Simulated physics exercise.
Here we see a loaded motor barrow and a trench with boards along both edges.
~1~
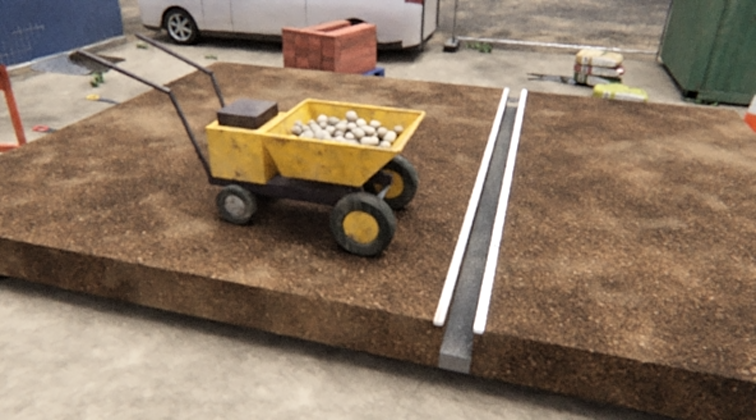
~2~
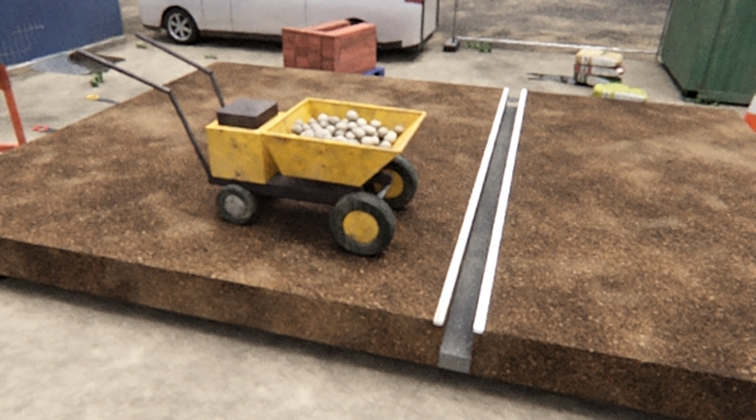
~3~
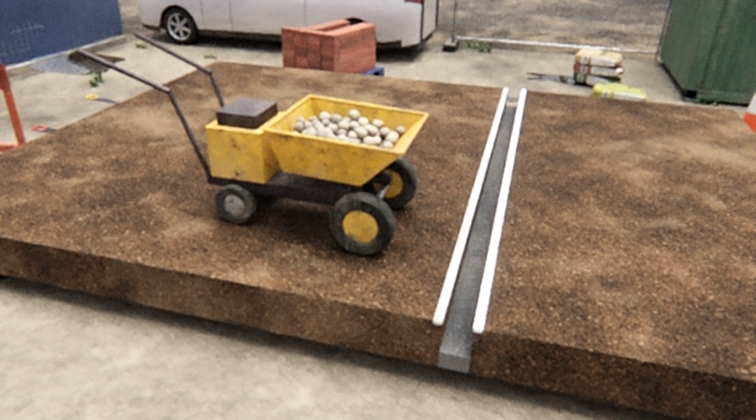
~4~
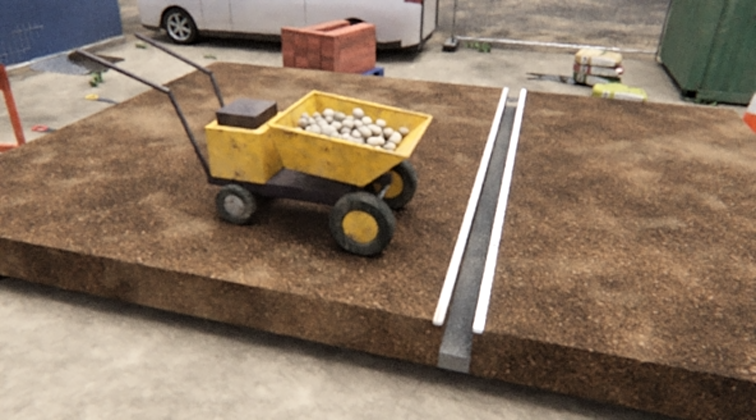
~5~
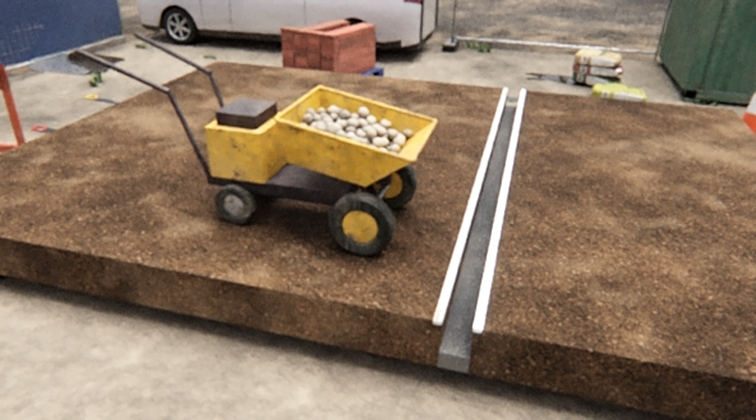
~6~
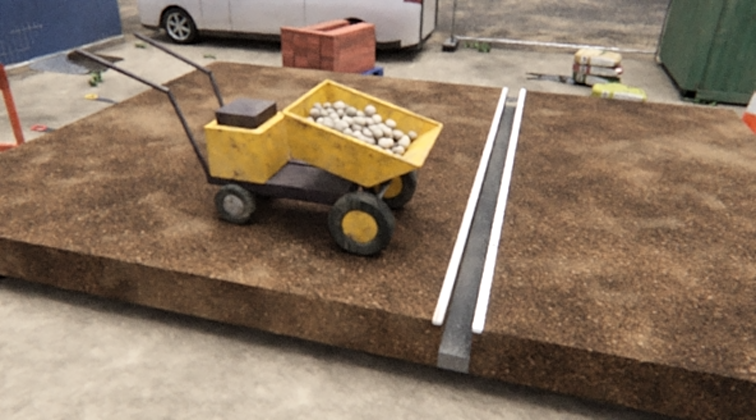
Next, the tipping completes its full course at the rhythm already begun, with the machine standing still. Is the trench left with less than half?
No, it holds more than half.
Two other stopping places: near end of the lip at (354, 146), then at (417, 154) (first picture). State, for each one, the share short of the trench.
About 40 % and 0 %.
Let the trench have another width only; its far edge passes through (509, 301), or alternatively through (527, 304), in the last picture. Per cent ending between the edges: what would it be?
I'd expect close to 100 in a hundred and then close to 100 in a hundred.
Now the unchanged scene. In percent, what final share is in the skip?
Around 0 in a hundred.
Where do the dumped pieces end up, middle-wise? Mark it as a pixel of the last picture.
I'd mark it at roughly (484, 245).
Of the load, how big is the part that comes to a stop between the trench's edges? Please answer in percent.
I'd put that share near 65 per cent.
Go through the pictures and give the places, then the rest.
In the first frame, lip of the skip near (398, 152), level; top of the load near (339, 136), river pebbles; first edge of the trench near (448, 290); far edge near (485, 297), the trench under half as wide as the skip, and about as deep as wide.
In the second frame, lip of the skip near (399, 152), level; top of the load near (342, 127).
In the third frame, lip of the skip near (402, 154), tipped barely; top of the load near (332, 130).
In the fourth frame, lip of the skip near (406, 157), tipped a little; top of the load near (325, 130).
In the fifth frame, lip of the skip near (412, 161), tipped a little; top of the load near (330, 127).
In the sixth frame, lip of the skip near (419, 166), tipped clearly; top of the load near (336, 124); first edge of the trench near (446, 290); far edge near (484, 296).
Shortly afterwards, skip tipped steeply; the whole lot in the skip.
Next, skip tipped right over; the bulk in the skip; a little in or heaped over the trench; only a few beyond it; only a few falling.
Some moments later, skip tipped right over; a little in the skip; only a few short of the trench; near half in or heaped over the trench; near a quarter beyond it.
In the end, skip tipped right over; only a few in the skip; a little short of the trench; near two thirds in or heaped over the trench; near a third beyond it.
